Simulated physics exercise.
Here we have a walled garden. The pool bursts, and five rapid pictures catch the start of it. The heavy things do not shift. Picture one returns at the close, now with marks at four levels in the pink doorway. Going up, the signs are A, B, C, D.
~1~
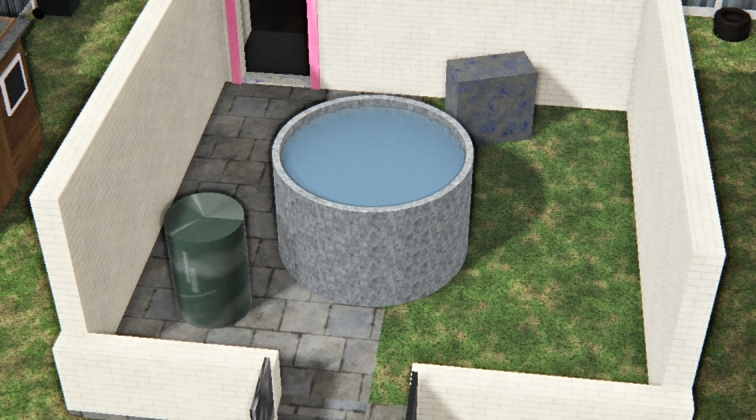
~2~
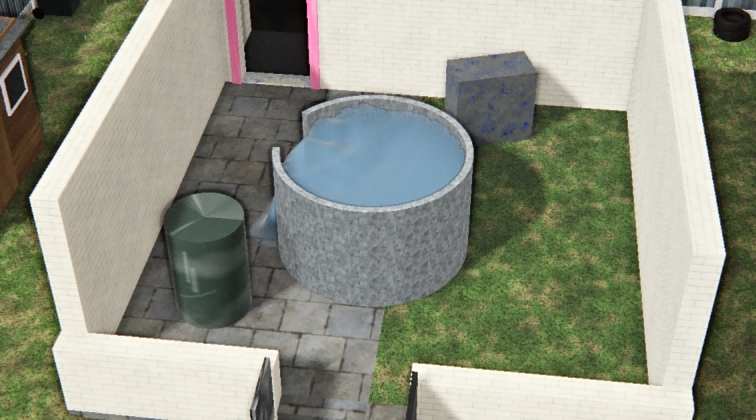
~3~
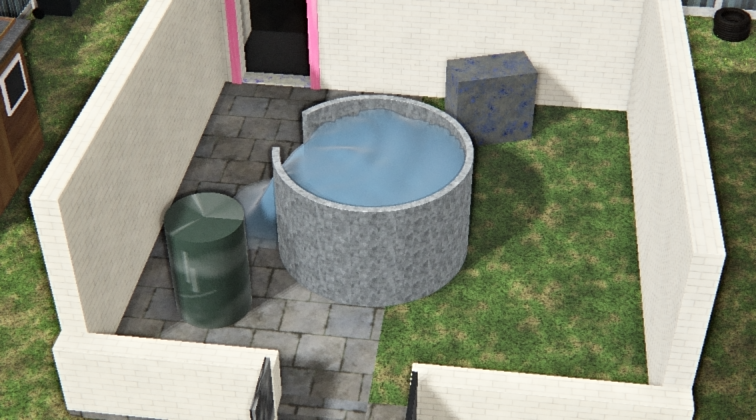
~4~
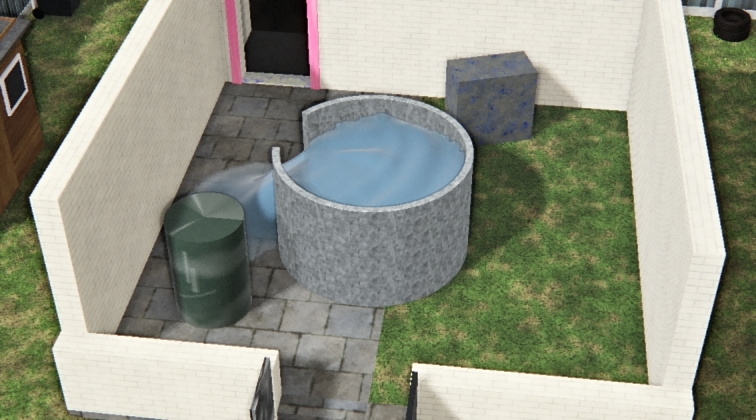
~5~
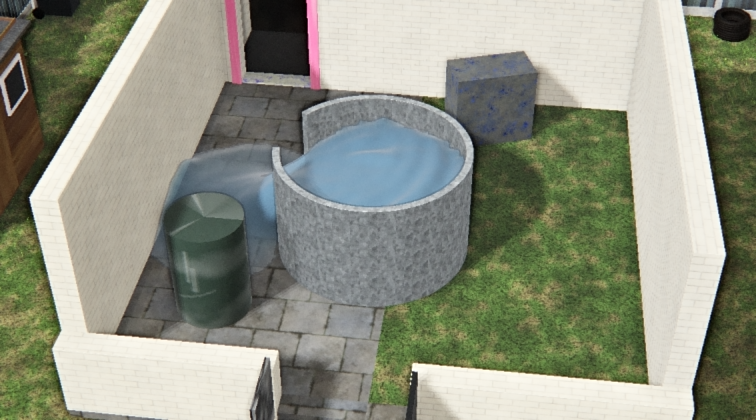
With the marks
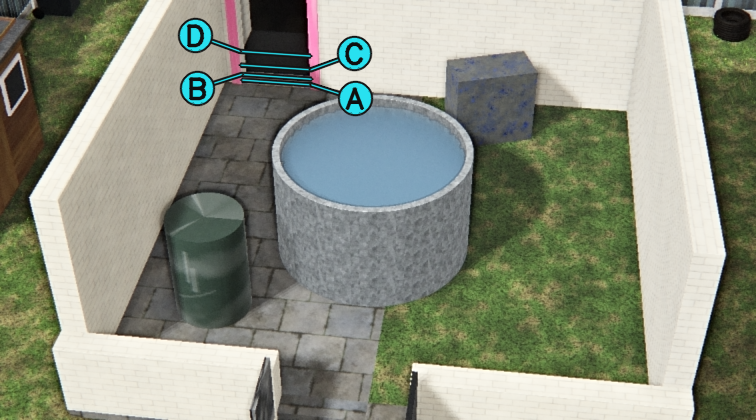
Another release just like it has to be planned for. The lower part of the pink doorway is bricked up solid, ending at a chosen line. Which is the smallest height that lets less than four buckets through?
Take D.
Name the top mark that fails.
C it is.
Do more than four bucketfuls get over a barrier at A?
Yes, that goes wrong.
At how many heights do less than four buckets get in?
One of them.
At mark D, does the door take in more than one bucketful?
Yes, clearly.
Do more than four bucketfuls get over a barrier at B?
Yes, it does.
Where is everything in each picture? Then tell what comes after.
Water in the pool at rest, its middle at (373, 156); foot of the pink doorway at (277, 85); open gate at (345, 353).
Water covers 1 % of the ground, its front hidden from here.
Water covers 3 % of the ground, its front hidden from here.
Water covers 8 % of the ground, its front hidden from here.
Water covers 13 % of the ground and shows as far out as (192, 158).
On the marked copy, A at (276, 82); B at (276, 76); C at (275, 67); D at (274, 53); from the bottom up A, B, C, D.
With A, dozens of bucketfuls pour in.
With B, dozens of bucketfuls pour in.
With C, some 15 bucketfuls get in.
With D, a bucket or two gets in.
